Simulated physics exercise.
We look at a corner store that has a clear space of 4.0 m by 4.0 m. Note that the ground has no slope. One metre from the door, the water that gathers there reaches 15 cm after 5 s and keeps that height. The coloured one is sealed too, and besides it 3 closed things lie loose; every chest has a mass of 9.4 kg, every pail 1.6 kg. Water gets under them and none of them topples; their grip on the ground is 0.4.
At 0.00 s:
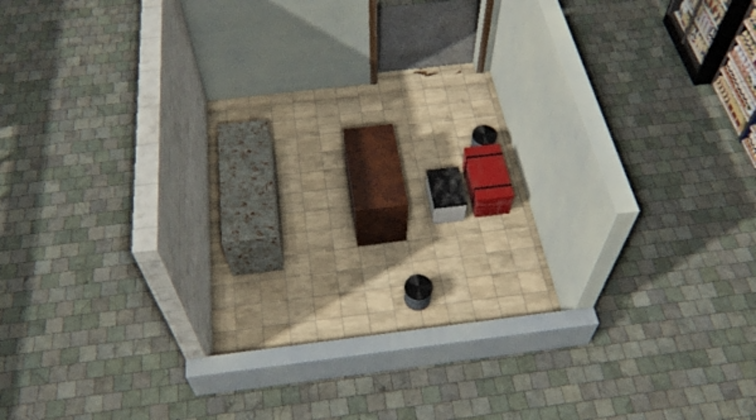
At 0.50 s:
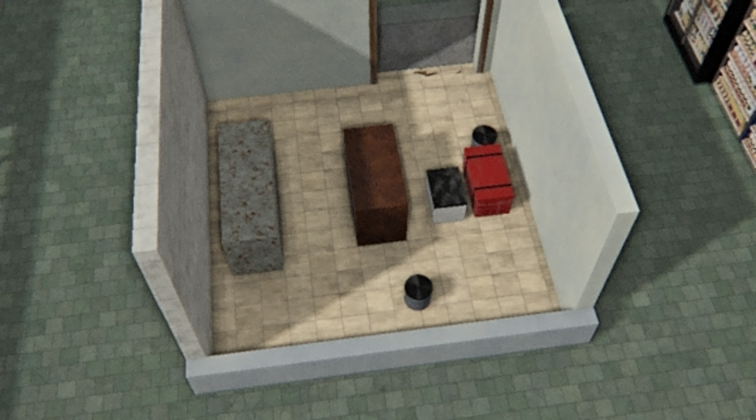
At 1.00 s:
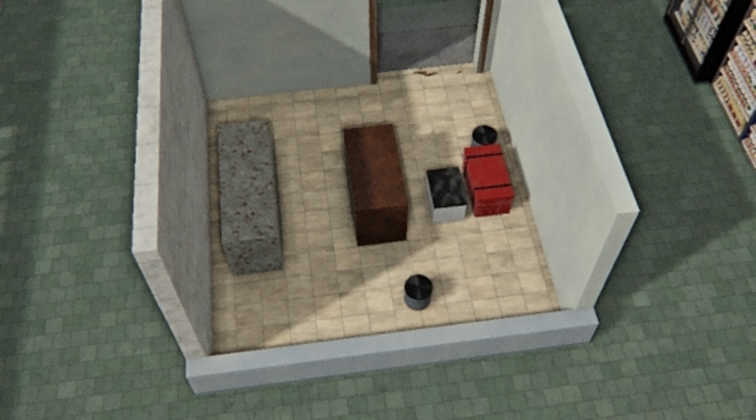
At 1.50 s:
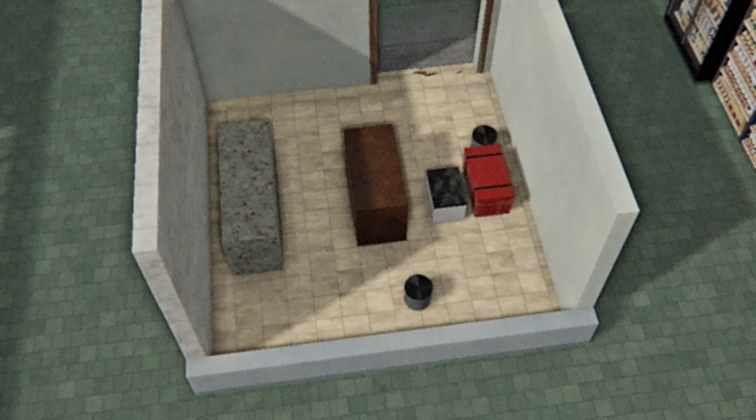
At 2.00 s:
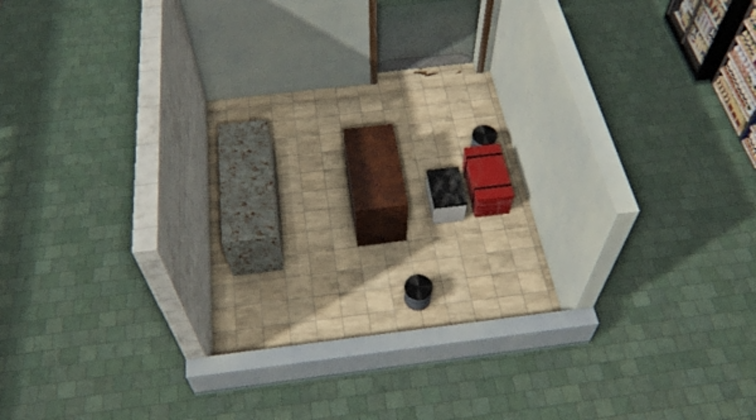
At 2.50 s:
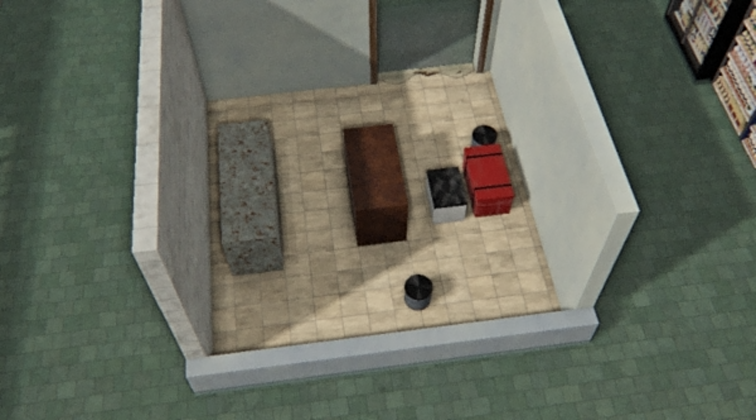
A small walled room holds blocks, a red trunk and dark pails, all staying still.
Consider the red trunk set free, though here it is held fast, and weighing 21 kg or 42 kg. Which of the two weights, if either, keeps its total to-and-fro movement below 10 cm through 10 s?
Only the heavier.
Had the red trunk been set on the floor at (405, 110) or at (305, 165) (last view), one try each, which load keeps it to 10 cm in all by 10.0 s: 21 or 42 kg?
Heavier load only; any load.
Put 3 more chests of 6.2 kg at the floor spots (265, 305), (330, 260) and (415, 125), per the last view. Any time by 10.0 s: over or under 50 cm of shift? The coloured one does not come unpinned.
Answer by position: Inside the range; inside the range; outside the range.
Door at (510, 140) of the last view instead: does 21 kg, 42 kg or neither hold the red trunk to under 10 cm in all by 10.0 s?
In that case only the heavier option works.
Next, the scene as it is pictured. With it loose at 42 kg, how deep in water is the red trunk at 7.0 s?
Roughly 6 cm.
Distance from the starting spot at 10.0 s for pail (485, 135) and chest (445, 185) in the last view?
Shifts: 30 cm / 140 cm.
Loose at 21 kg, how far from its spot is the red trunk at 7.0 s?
50 cm.
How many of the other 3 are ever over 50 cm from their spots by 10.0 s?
I count 2.
After 3.5 s the red trunk would be 0 cm from its start with 21 kg and 0 cm from its start with 42 kg; 0 cm of water round it then.
After 4.5 s the red trunk would be 0 cm from its start with 21 kg and 0 cm from its start with 42 kg; 1 cm of water round it then.
After 7.0 s the red trunk would be 51 cm from its start with 21 kg and 0 cm from its start with 42 kg; 6 cm of water round it then.
After 10.0 s the red trunk would be 157 cm from its start with 21 kg and 0 cm from its start with 42 kg; 7 cm of water round it then.
